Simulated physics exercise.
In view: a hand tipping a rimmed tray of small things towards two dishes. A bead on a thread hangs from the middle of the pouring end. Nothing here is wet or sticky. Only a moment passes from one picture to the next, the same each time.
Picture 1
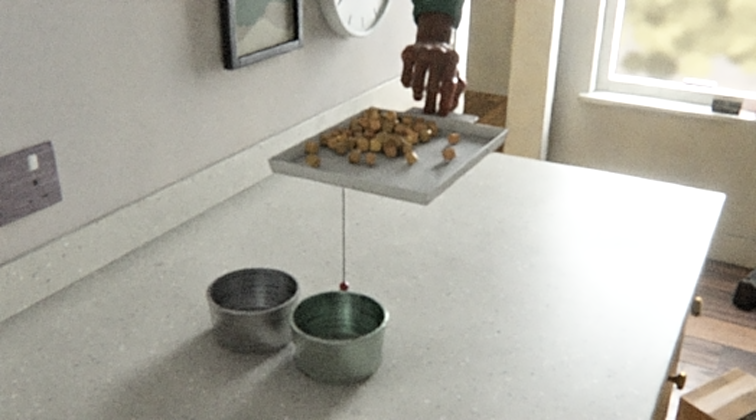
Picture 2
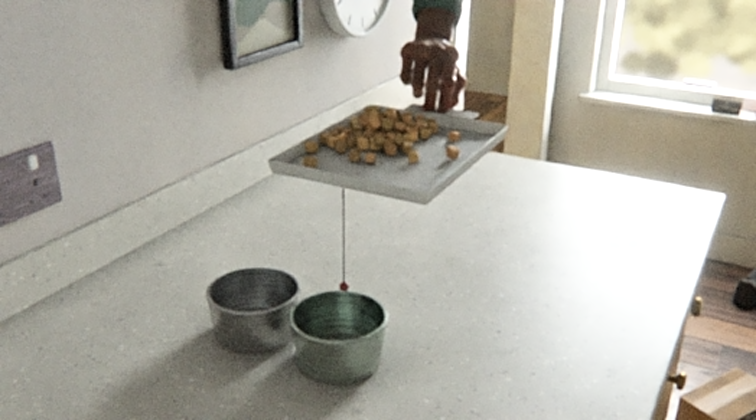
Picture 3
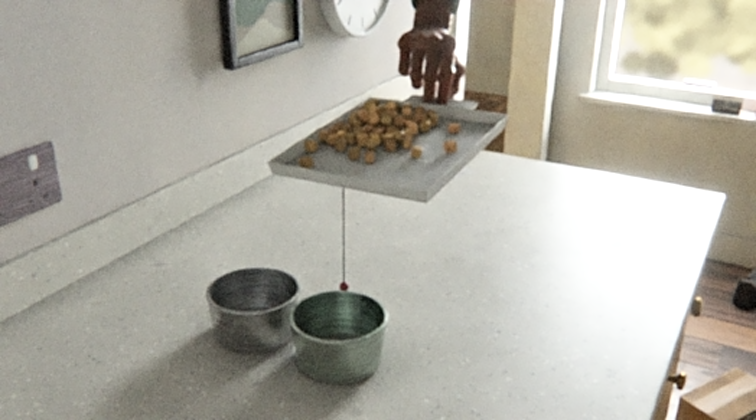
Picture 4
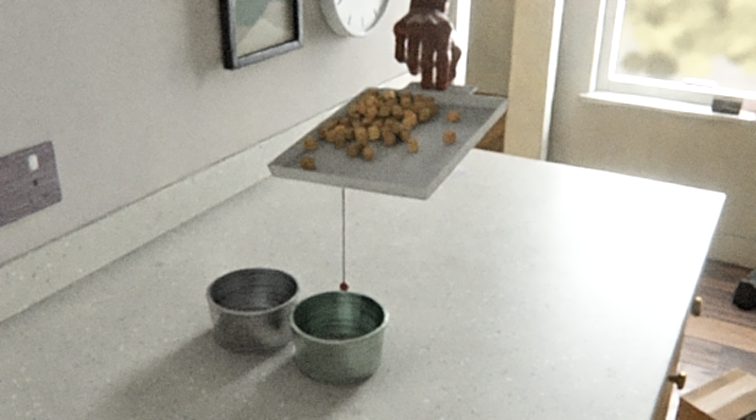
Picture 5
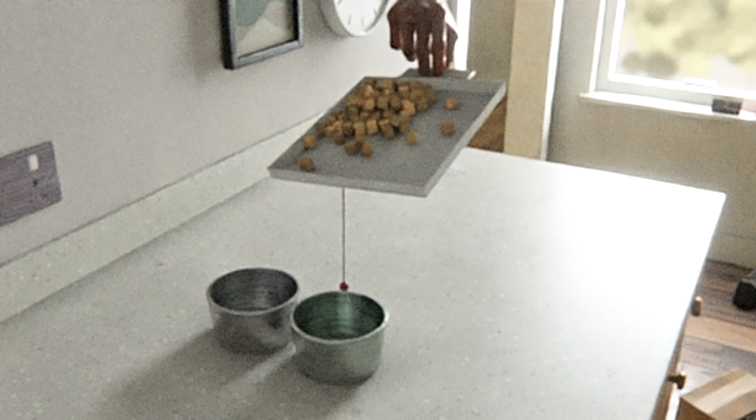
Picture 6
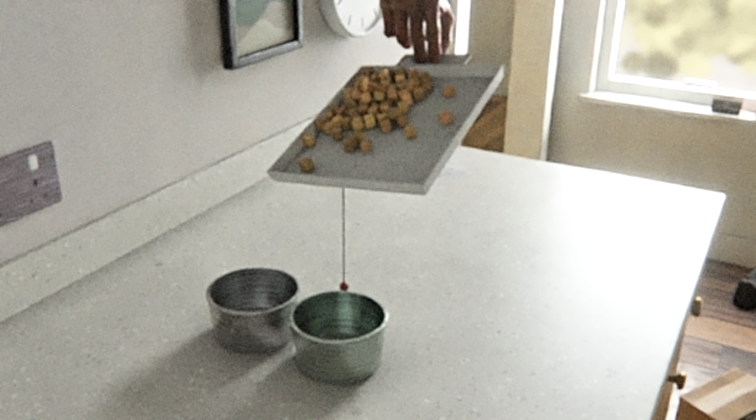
A hand raised the back edge of a rimmed tray of small wooden cubes, tilting it gradually towards two round dishes on a counter, while a few cubes shifted and the hanging bead stayed still.
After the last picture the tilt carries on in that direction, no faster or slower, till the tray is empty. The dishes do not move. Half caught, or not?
The two hold over half of the load.
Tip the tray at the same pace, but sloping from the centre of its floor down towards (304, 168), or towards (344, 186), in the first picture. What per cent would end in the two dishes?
The first gives 50 %, the second 50 %.
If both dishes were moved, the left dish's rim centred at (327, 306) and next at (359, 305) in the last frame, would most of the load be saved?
The first try: Under half. The second: Less than half.
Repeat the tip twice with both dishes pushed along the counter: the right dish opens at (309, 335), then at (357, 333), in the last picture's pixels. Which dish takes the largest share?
At the first place the left one, at the second the dish on the left.
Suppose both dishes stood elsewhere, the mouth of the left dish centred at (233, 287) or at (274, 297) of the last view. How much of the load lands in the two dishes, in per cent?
Near 70 % and 70 %.
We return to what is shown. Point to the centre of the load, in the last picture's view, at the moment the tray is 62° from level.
Close to (303, 147).
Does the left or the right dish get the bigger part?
That is left.
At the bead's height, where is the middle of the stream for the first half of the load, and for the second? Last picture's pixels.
At about (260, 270), then at (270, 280).
Soon after the last picture, tray tipped steeply; most on the tray; a stray few in the left dish; a small part in the air.
A little later, tray tipped right over; most on the tray; a stray few in the right dish; a small part in the left dish; a small part outside both; a small part in the air.
Later still, tray tipped past a quarter turn; a small part in the right dish; about two thirds in the left dish; about a quarter outside both.
At rest, tray tipped past a quarter turn; a small part in the right dish; about two thirds in the left dish; about a quarter outside both.
